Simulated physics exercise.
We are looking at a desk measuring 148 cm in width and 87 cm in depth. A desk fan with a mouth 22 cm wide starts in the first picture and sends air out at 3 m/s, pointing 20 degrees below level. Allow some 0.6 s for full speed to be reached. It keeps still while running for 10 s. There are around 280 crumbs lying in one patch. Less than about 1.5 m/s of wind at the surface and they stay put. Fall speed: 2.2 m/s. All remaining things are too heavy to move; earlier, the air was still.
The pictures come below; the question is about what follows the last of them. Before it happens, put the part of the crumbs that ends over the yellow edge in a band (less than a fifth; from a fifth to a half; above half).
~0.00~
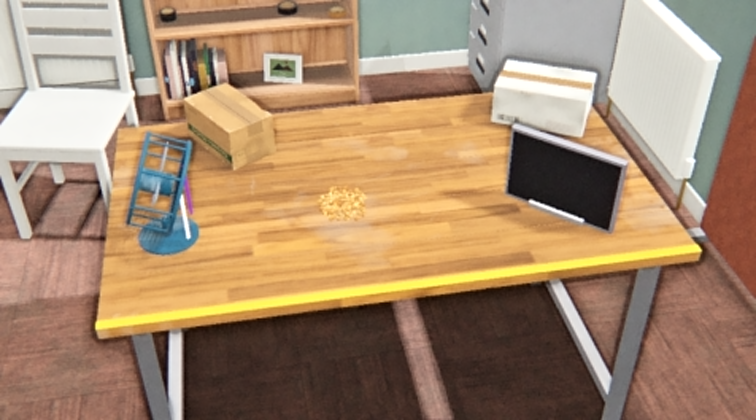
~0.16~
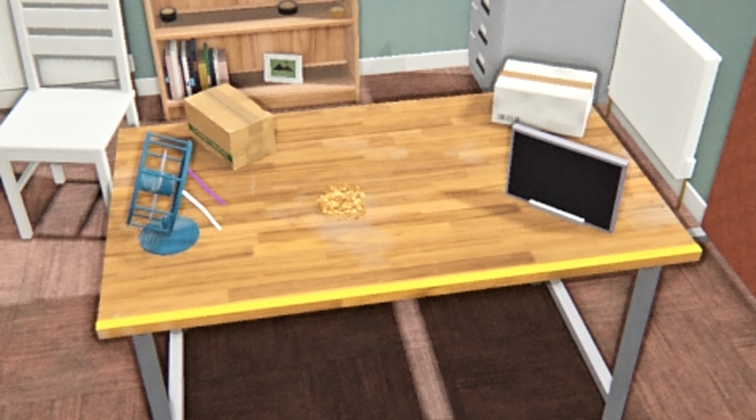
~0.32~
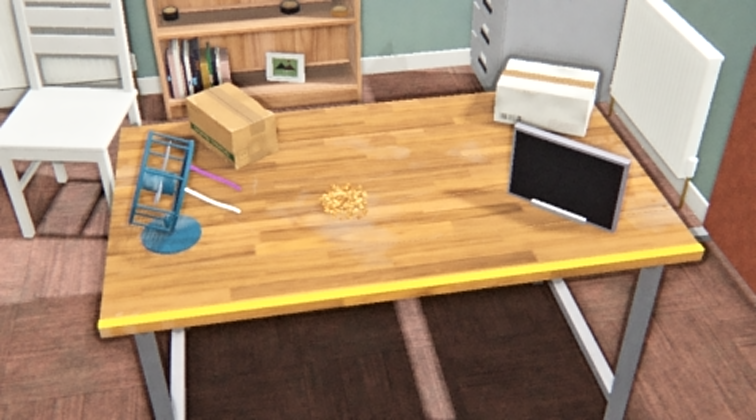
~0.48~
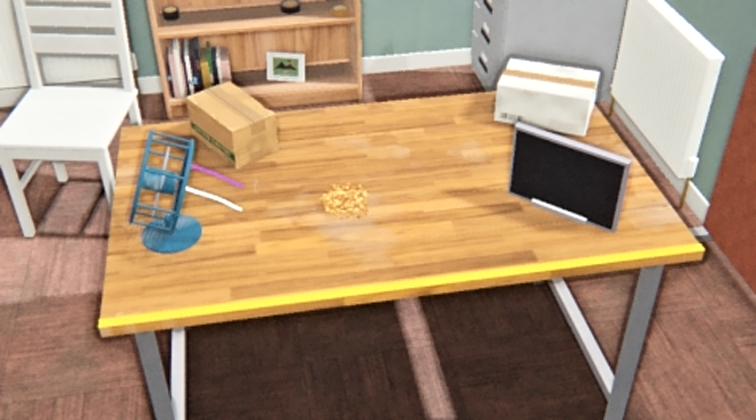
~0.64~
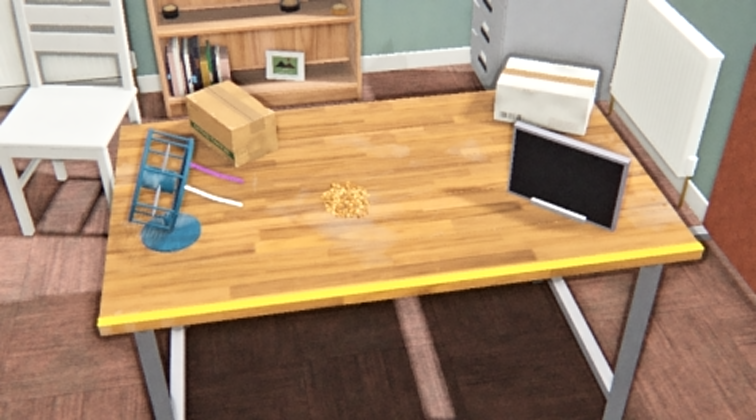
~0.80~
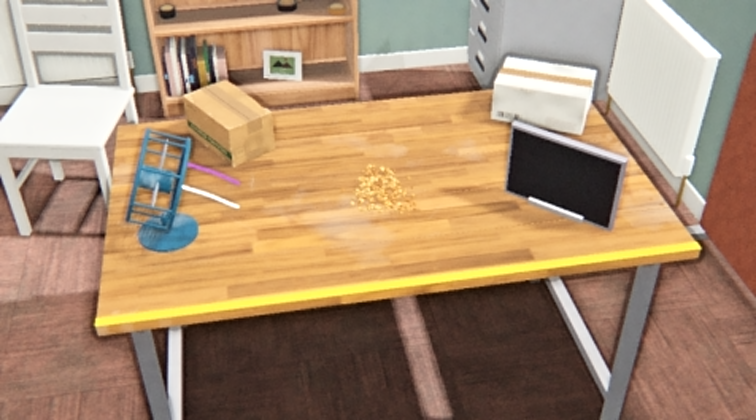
Of everything, the fraction resting over the yellow edge comes to below one fifth.
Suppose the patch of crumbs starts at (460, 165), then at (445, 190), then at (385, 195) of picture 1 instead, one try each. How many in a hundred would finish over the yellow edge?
About 0, 0 and 0 in a hundred, in that order.
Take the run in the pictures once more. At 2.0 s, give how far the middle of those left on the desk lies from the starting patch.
Centre offset: Approx. 65 cm.
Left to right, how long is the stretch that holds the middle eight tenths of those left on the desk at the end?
20 cm, give or take.
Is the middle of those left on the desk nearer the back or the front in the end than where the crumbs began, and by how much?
Moved backward, around 25 cm.
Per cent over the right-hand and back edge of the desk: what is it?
About 50 per cent right-hand, about 0 per cent back.
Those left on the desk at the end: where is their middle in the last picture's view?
Their middle sits at about (537, 130) in the last picture.
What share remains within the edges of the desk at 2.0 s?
Around 50 %.
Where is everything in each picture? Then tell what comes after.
In the first frame, the middle of the crumbs is near (344, 205), none has stirred yet and the mouth of the desk fan is at (159, 183).
In the second frame, the middle of the crumbs is near (344, 201), none has stirred yet and the yellow edge is centred on (415, 288).
In the third frame, the middle of the crumbs is near (346, 200), none has stirred yet, the top of a box is at (230, 105) and the top of a laptop is at (571, 142).
In the fourth frame, the middle of the crumbs is near (346, 200) and none has stirred yet.
In the fifth frame, the middle of the crumbs is near (346, 200) and about 5 % have left their places.
In the sixth frame, the middle of the crumbs is near (382, 190), the farthest in sight from the desk fan is at (408, 179) and all have left their places.
After 2.0 s, 32 % are on the move or not yet settled, 0 % are over the yellow edge; the middle of those still in play is near (540, 131).
After 3.2 s, 27 % are on the move or not yet settled, 1 % are over the yellow edge; the middle of those still in play is near (537, 129).
After 5.5 s, 25 % are on the move or not yet settled, 1 % are over the yellow edge; the middle of those still in play is near (537, 129).
After 10.0 s, at the end, 2 % are over the yellow edge; the middle of those still in play is near (537, 130).
